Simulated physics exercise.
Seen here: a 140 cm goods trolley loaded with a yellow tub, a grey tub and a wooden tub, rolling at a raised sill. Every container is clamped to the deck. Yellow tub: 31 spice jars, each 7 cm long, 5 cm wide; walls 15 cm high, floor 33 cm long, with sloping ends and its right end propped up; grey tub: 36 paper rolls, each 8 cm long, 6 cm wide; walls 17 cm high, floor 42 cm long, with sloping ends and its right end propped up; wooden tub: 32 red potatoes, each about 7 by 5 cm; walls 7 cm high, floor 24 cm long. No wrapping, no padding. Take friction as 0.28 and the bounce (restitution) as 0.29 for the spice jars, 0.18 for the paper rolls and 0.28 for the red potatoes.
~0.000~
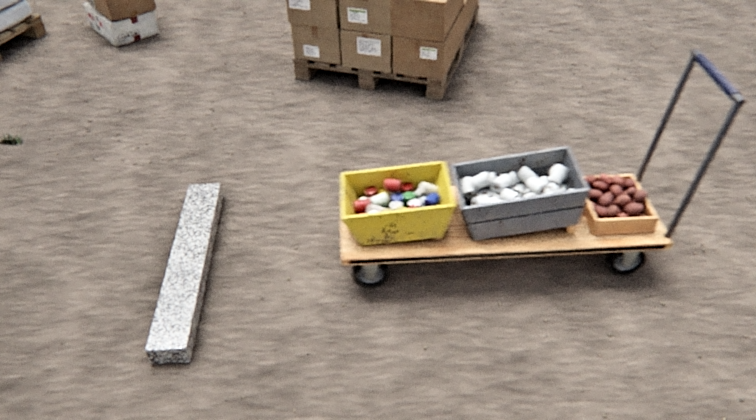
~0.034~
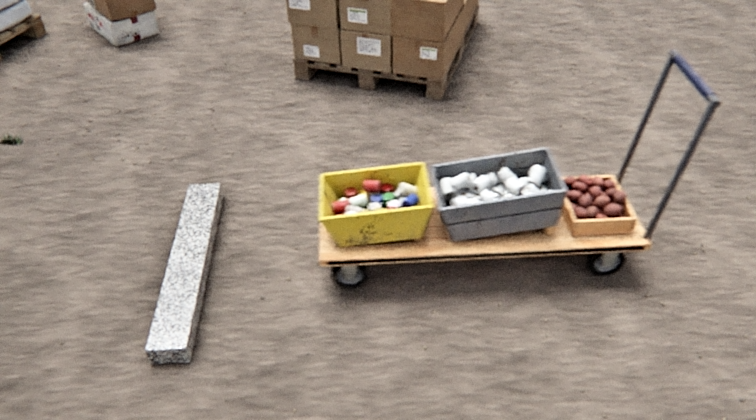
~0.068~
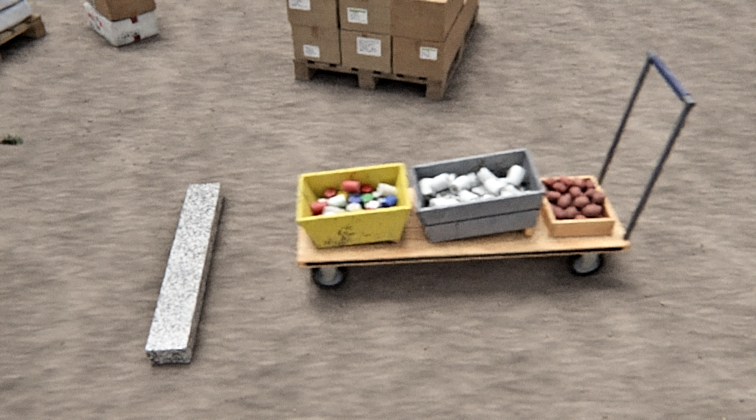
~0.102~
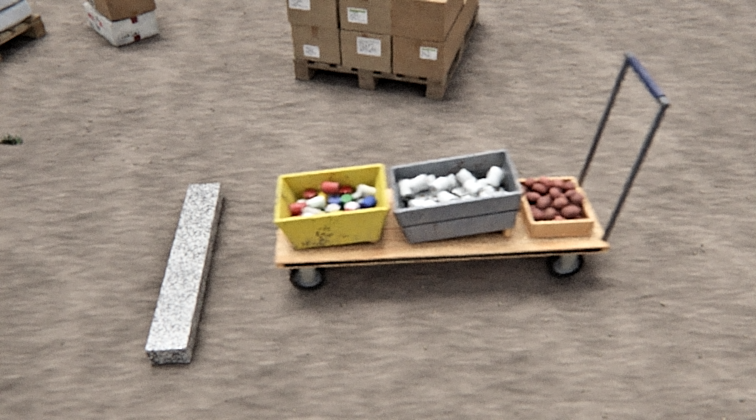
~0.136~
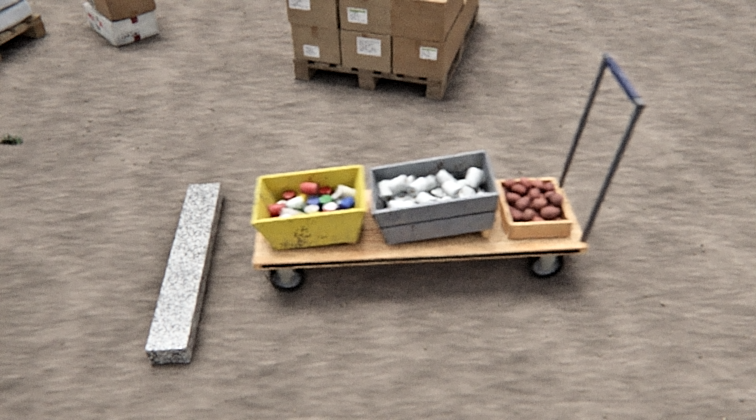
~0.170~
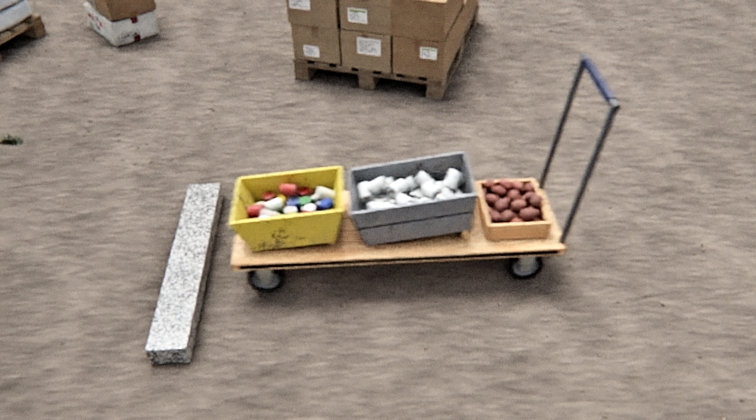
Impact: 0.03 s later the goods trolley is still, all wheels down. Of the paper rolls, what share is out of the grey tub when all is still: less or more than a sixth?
Less than a sixth of the paper rolls leave the grey tub.
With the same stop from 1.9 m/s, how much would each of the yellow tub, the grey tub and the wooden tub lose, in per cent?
In that case yellow tub 0, grey tub 0, wooden tub 20 per cent.
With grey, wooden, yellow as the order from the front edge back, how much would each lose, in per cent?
In that case yellow tub 0, grey tub 0, wooden tub 30 per cent.
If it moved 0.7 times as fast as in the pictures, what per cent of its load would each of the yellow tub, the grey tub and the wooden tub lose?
Then yellow tub 0, grey tub 0, wooden tub 20 per cent.
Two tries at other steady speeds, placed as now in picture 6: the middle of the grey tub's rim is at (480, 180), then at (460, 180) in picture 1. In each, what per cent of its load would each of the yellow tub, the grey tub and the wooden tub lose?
Yellow tub 0 then 0, grey tub 0 then 0, wooden tub 10 then 0 per cent.
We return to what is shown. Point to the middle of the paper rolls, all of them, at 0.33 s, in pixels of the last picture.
At about (348, 201).
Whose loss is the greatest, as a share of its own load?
It is the wooden tub.
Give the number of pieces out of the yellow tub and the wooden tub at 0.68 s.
Out by then, roughly: Yellow tub 4, wooden tub 12.
After 0.23 s, the wheels strike.
After 0.33 s, 0 of 31 out of the yellow tub, 0 of 36 out of the grey tub and 5 of 32 out of the wooden tub.
After 0.45 s, 2 of 31 out of the yellow tub, 1 of 36 out of the grey tub and 8 of 32 out of the wooden tub.
After 0.68 s, 4 of 31 out of the yellow tub, 2 of 36 out of the grey tub and 11 of 32 out of the wooden tub.
When it is over (at 1.19 s), 4 of 31 out of the yellow tub, 2 of 36 out of the grey tub and 11 of 32 out of the wooden tub. Asked share, 2 of 36, 6 per cent.
